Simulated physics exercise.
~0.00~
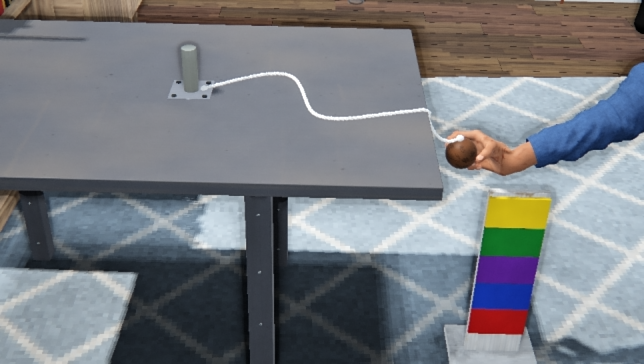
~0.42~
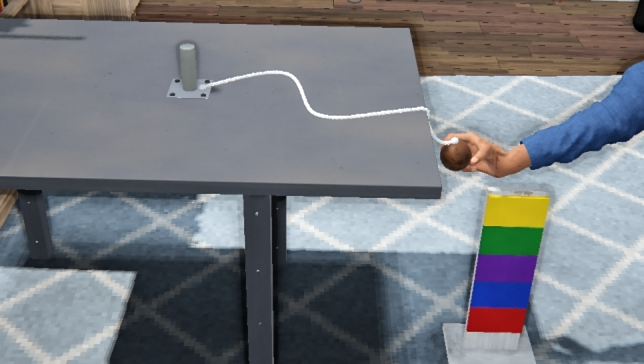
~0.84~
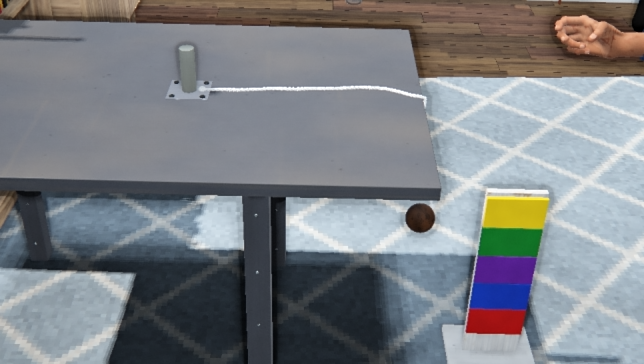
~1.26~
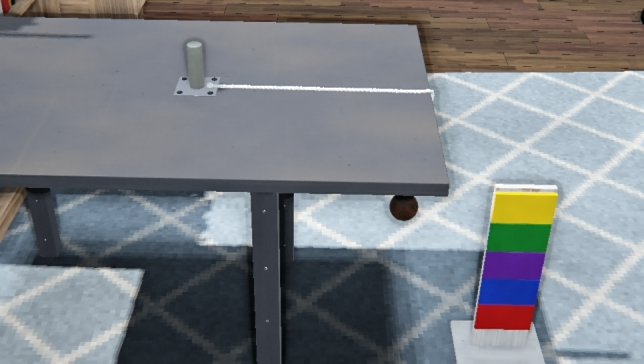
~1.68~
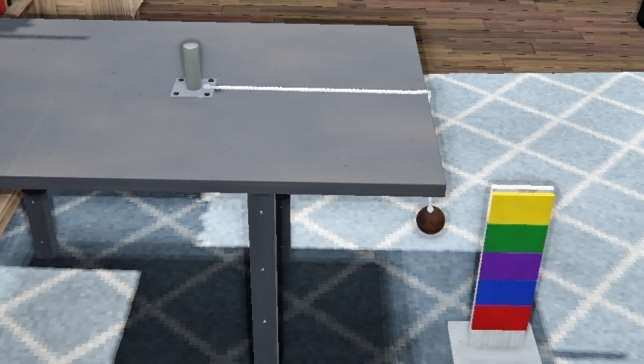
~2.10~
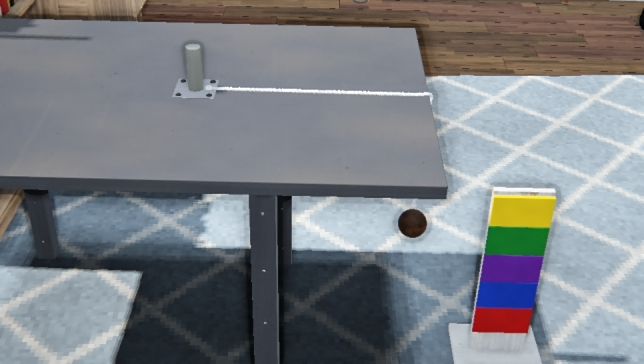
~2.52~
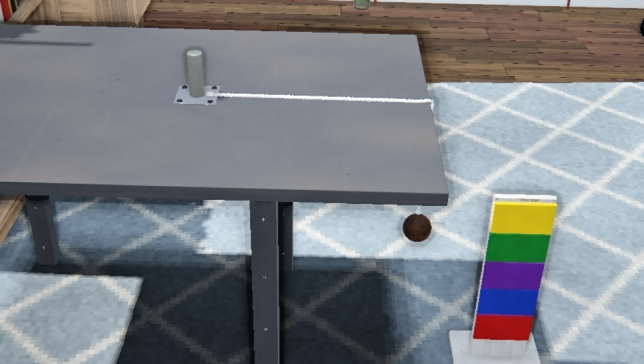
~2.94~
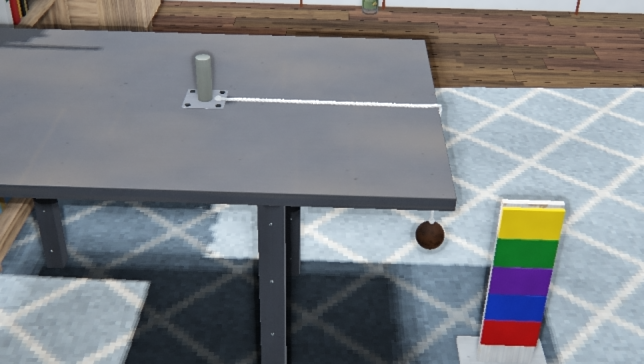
A brown ball drops from a hand and sways on its cord, level with green.
